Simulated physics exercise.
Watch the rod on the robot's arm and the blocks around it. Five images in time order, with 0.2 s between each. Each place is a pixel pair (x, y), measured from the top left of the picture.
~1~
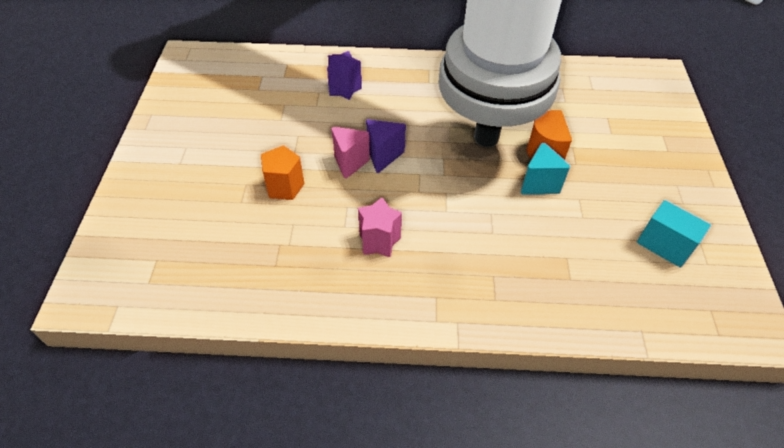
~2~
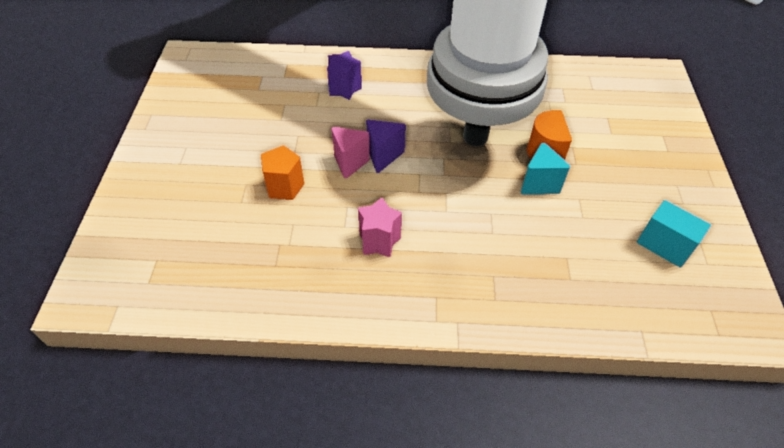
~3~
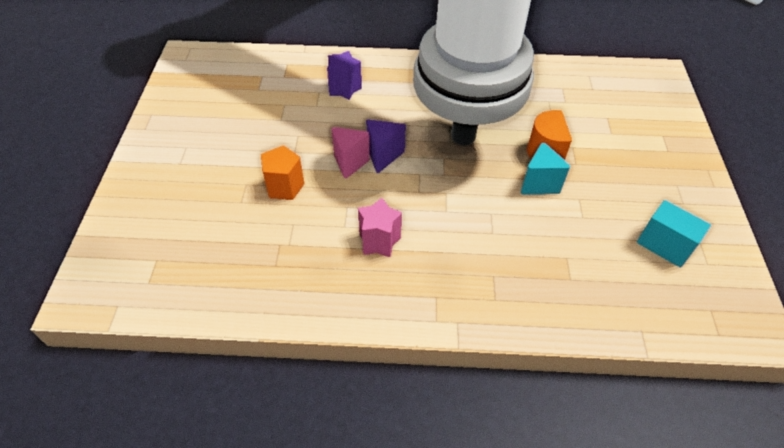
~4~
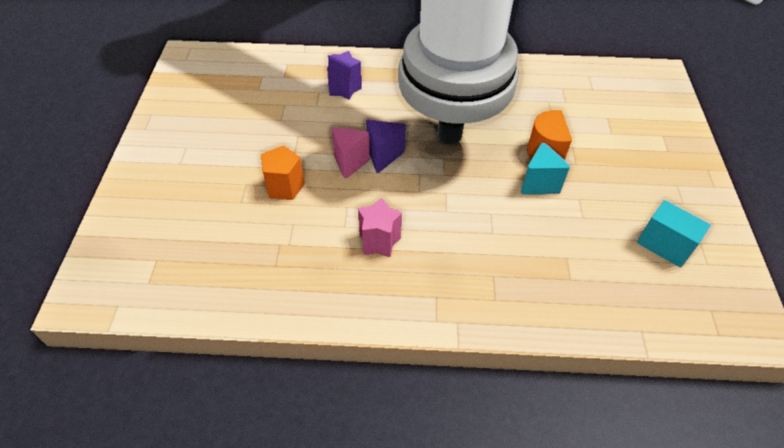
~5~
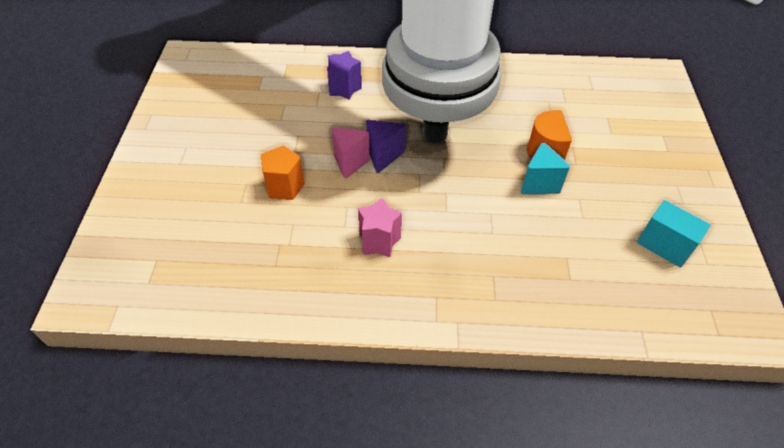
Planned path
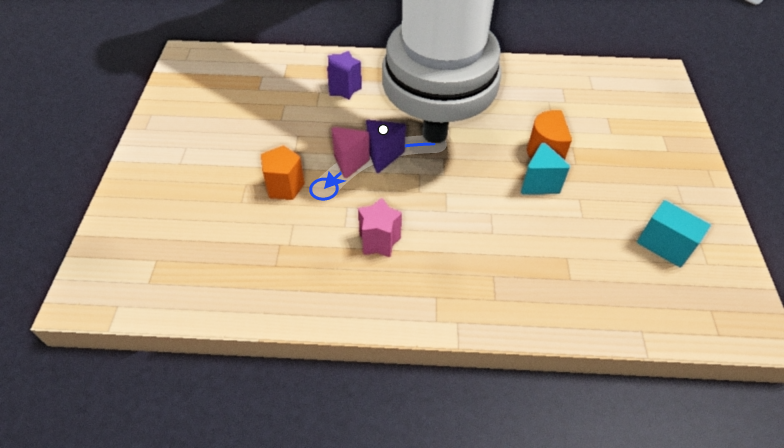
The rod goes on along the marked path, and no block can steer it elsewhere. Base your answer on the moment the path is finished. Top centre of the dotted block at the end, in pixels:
The spot you're after is about (289, 182) in the image.
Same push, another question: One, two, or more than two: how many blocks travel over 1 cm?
That push would leave three or more blocks displaced by more than about 1 cm.
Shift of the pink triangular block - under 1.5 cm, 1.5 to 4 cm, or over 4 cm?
It is going to finish beyond 4 cm from where it is now.
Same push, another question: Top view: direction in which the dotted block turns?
Seen from above, counterclockwise.
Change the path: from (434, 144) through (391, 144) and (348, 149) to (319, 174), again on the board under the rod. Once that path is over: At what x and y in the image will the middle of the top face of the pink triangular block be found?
Roughly at (329, 163).
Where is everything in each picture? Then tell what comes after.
The first frame shows tip of the rod (486, 140), middles of tops, orange five-sided block (279, 160), pink triangular block (348, 137), pink star block (379, 216), purple triangular block (383, 130).
The second frame shows rod (476, 139), nothing pushed.
The third frame shows rod (463, 138), nothing pushed.
The fourth frame shows rod (450, 137), nothing pushed.
The fifth frame shows rod (435, 136), orange five-sided block (279, 160), pink triangular block (348, 137), pink star block (379, 216), purple triangular block (383, 130).
The line goes from (434, 144) over (392, 148) and (354, 163) to (324, 189); the dot is on the purple triangular block.
The first path, step by step. One third of the way, rod (392, 140); pink triangular block (328, 142), turned 10° clockwise; purple triangular block (362, 136).
Two thirds of the way, rod (353, 156); orange five-sided block (254, 169), turned 35° clockwise; pink triangular block (291, 159), turned 35° clockwise; purple triangular block (324, 157), turned 25° anticlockwise.
At the end, rod (323, 181); orange five-sided block (225, 176), turned 75° clockwise; pink triangular block (255, 182), turned 45° clockwise; pink star block unmoved; purple triangular block (289, 182), turned 20° anticlockwise.
